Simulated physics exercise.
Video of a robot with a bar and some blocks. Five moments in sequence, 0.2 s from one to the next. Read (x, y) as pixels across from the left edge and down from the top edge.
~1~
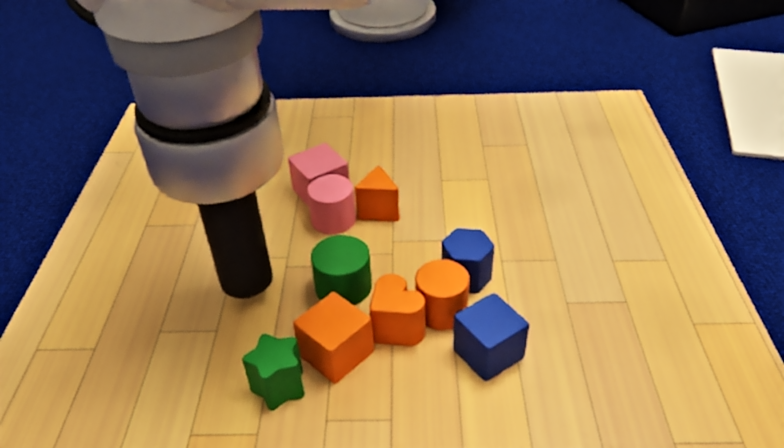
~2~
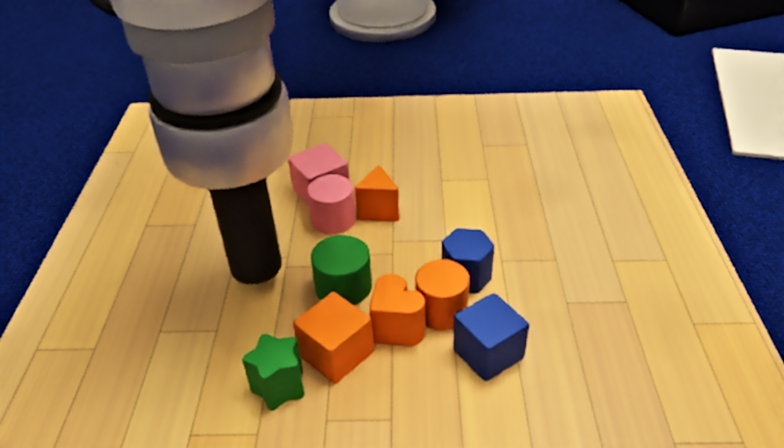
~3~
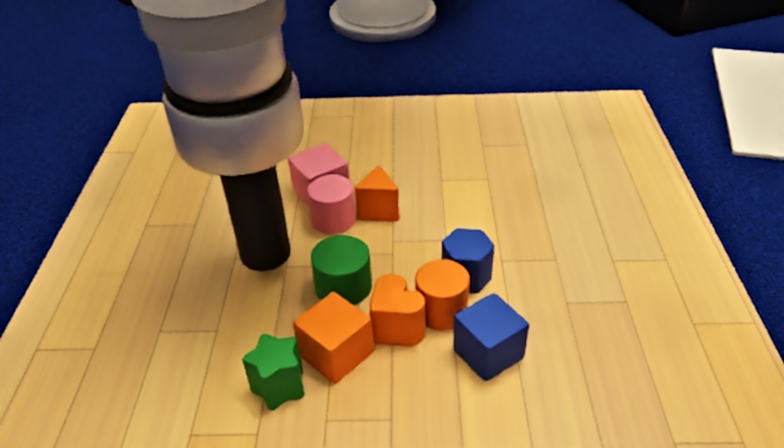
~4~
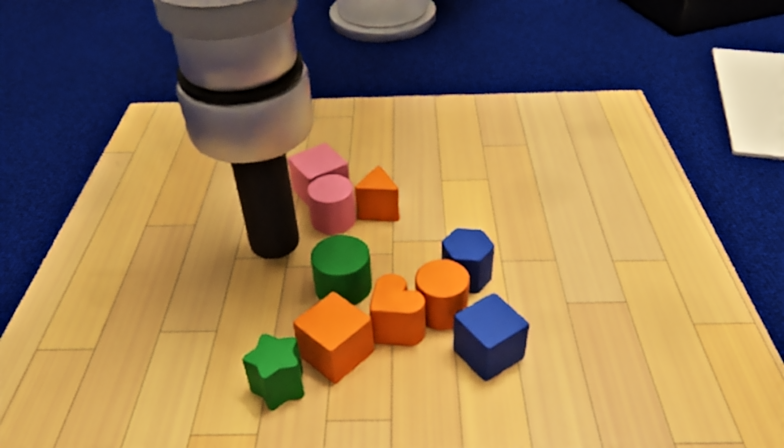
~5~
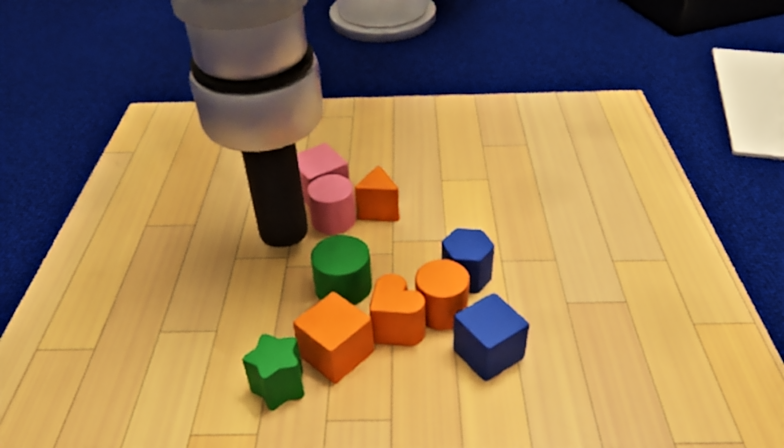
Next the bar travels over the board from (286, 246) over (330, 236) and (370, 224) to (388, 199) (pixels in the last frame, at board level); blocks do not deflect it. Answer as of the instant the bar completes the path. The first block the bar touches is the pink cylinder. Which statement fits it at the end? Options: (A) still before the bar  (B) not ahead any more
It's A.
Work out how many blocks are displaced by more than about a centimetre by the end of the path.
Going by the path, two of them shift by more than about 1 cm.
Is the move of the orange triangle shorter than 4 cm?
No, that is not what happens.
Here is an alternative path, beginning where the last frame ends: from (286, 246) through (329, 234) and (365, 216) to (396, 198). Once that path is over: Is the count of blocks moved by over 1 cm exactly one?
Final answer: No.
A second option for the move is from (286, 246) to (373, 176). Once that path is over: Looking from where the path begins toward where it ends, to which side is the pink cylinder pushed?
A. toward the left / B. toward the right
The correct letter is B.
On the path given first. One third of the way, bar at (328, 222); pink cylinder at (350, 177); orange triangle at (395, 173), turned 40° clockwise.
Two thirds of the way, bar at (370, 210); pink cylinder at (369, 163); orange triangle at (404, 167), turned 95° clockwise.
At the end, bar at (388, 185); pink four-sided block not moved; pink cylinder at (370, 144); orange triangle at (425, 152), turned 125° clockwise.
